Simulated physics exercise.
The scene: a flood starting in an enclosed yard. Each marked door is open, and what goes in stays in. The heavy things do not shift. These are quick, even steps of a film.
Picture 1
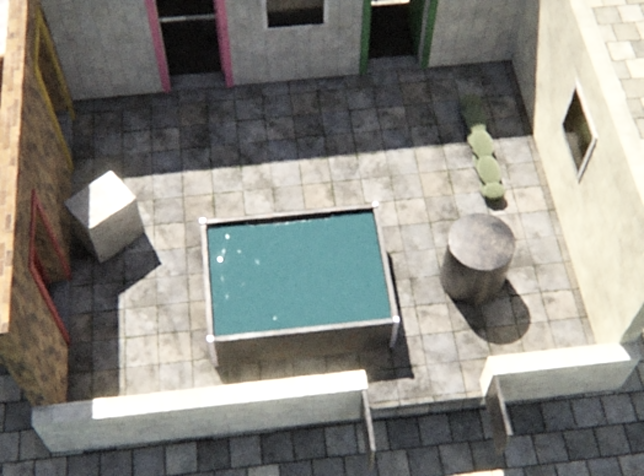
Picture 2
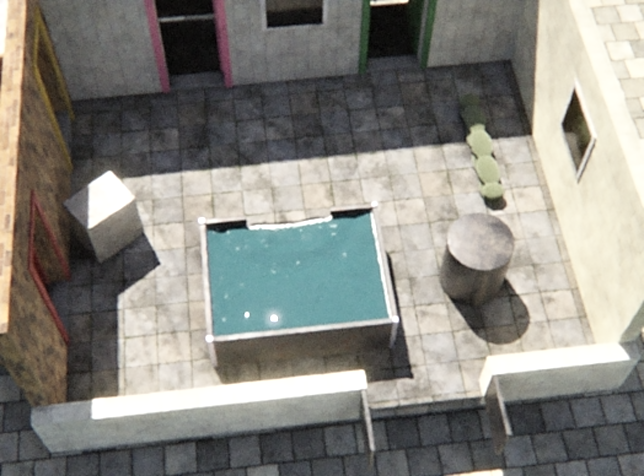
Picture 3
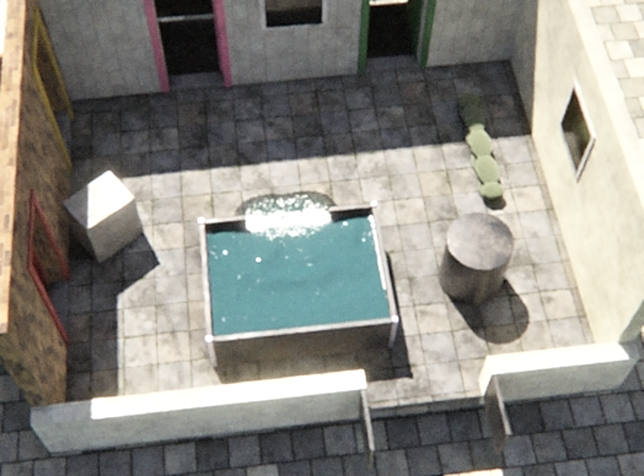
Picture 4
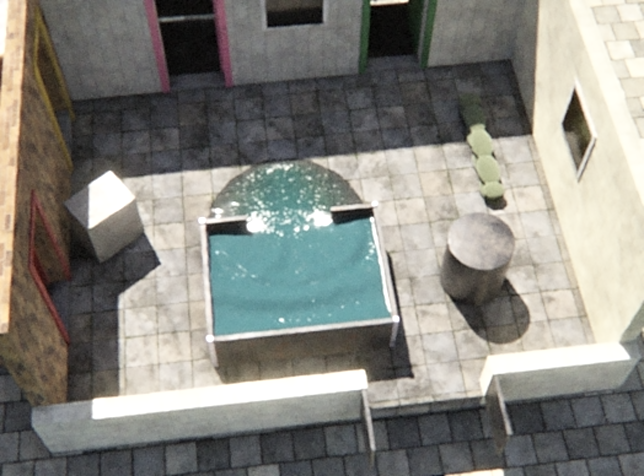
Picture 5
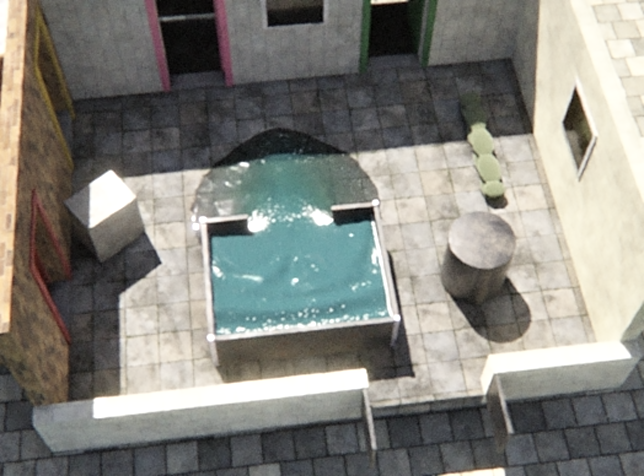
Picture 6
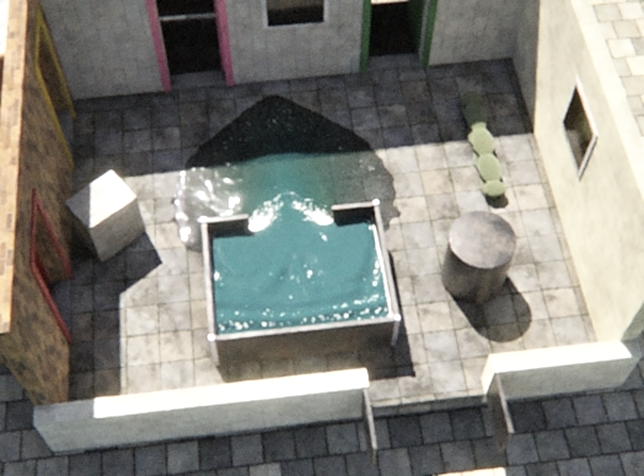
A walled yard paved with pale stone tiles, partly in shadow, is seen from high above by a still camera. A rectangular tank of teal water sits near the middle, with a white block to the left, a grey cylinder and green cactus-like plants to the right, and pink and green doorways behind. Water breaks through the tank's far side and spreads backward across the paving in a widening, glinting fan.
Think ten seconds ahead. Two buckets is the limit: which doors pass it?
The red door stays under that; the green door takes more than that; the pink door takes more than that; the yellow door stays under that.
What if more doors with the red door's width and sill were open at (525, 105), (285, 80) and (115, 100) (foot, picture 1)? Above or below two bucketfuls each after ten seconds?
In that order: Goes over, goes over, passes that mark.
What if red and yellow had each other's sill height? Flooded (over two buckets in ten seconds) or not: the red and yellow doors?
In short: Red takes less; yellow floods.
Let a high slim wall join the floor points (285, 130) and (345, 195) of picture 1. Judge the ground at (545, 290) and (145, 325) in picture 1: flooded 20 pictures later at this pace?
In that order: Not flooded, not flooded.
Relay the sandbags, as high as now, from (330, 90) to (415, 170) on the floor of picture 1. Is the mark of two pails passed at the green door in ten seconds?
My reading: Green is under.
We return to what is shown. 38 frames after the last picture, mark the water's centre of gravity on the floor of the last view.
Close to (289, 195).
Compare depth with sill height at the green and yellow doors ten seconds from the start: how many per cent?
About 130 and 40 per cent.
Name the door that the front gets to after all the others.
The door marked red.
A moment on, water covers 30 % of the floor; the red door not reached, the green door not reached, the pink door under two buckets in, the yellow door not reached.
Next, water covers 40 % of the floor; the red door not reached, the green door under two buckets in, the pink door over two buckets in, the yellow door wet at the sill, nothing in.
Then, water covers 45 % of the floor; the red door not reached, the green door over two buckets in, the pink door far over two buckets in, the yellow door wet at the sill, nothing in.
Later, water covers 75 % of the floor; the red door wet at the sill, nothing in, the green door over two buckets in, the pink door far over two buckets in, the yellow door wet at the sill, nothing in.
In the end, water covers 95 % of the floor; the red door wet at the sill, nothing in, the green door far over two buckets in, the pink door far over two buckets in, the yellow door wet at the sill, nothing in.
